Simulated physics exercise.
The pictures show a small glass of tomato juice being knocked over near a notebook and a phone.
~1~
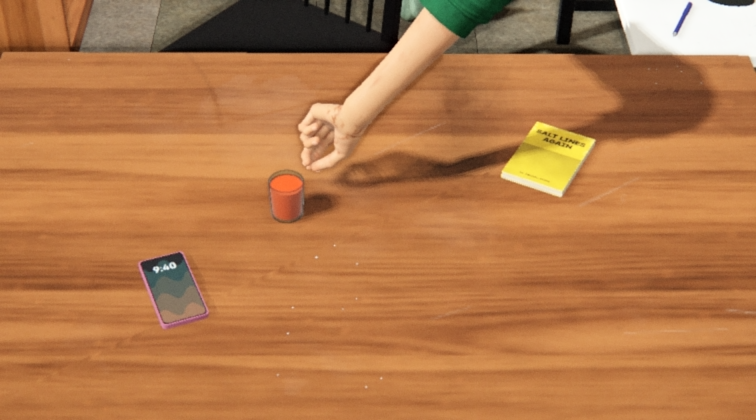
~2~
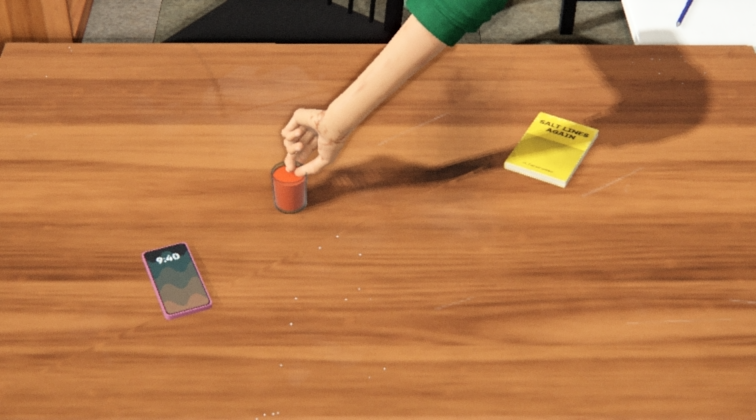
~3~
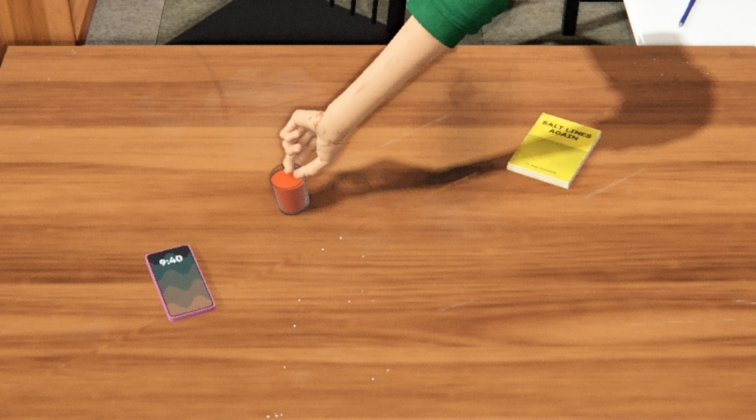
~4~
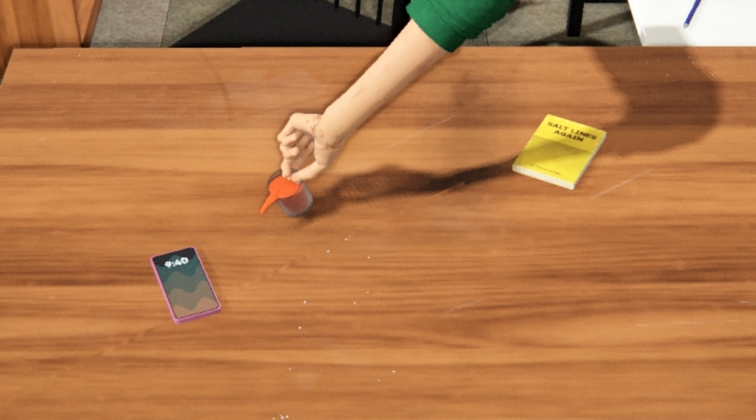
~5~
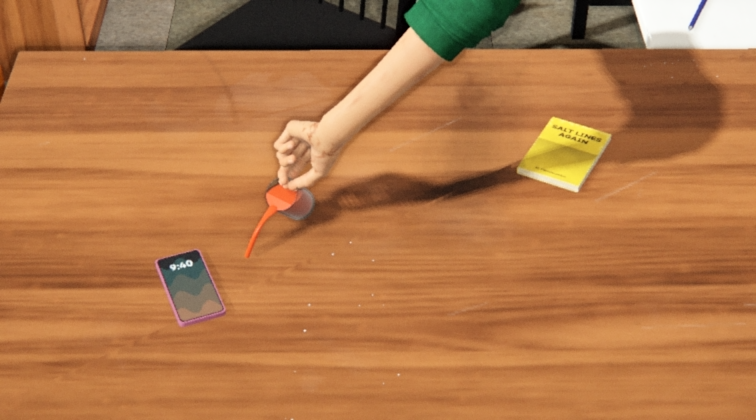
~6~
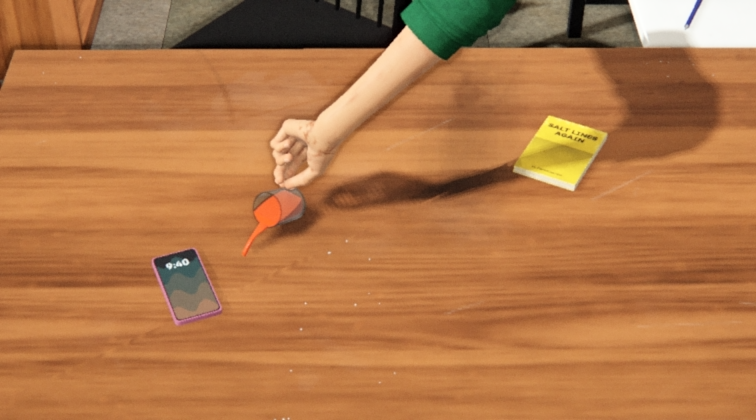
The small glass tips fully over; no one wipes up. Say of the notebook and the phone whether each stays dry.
The spill leaves the notebook dry and the phone wet.
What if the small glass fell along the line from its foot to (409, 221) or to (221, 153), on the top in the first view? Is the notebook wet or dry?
For the first try it becomes wetted; for the other it is missed.
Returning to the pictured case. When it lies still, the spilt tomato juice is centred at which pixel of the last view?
(247, 309).
Next, the puddle covers about as much as a saucer; the notebook is clear of it; the phone is in it.
After that, the puddle covers about as much as a plate; the notebook is clear of it; the phone is in it.
Finally, the puddle covers about as much as a plate; the notebook is clear of it; the phone is in it.
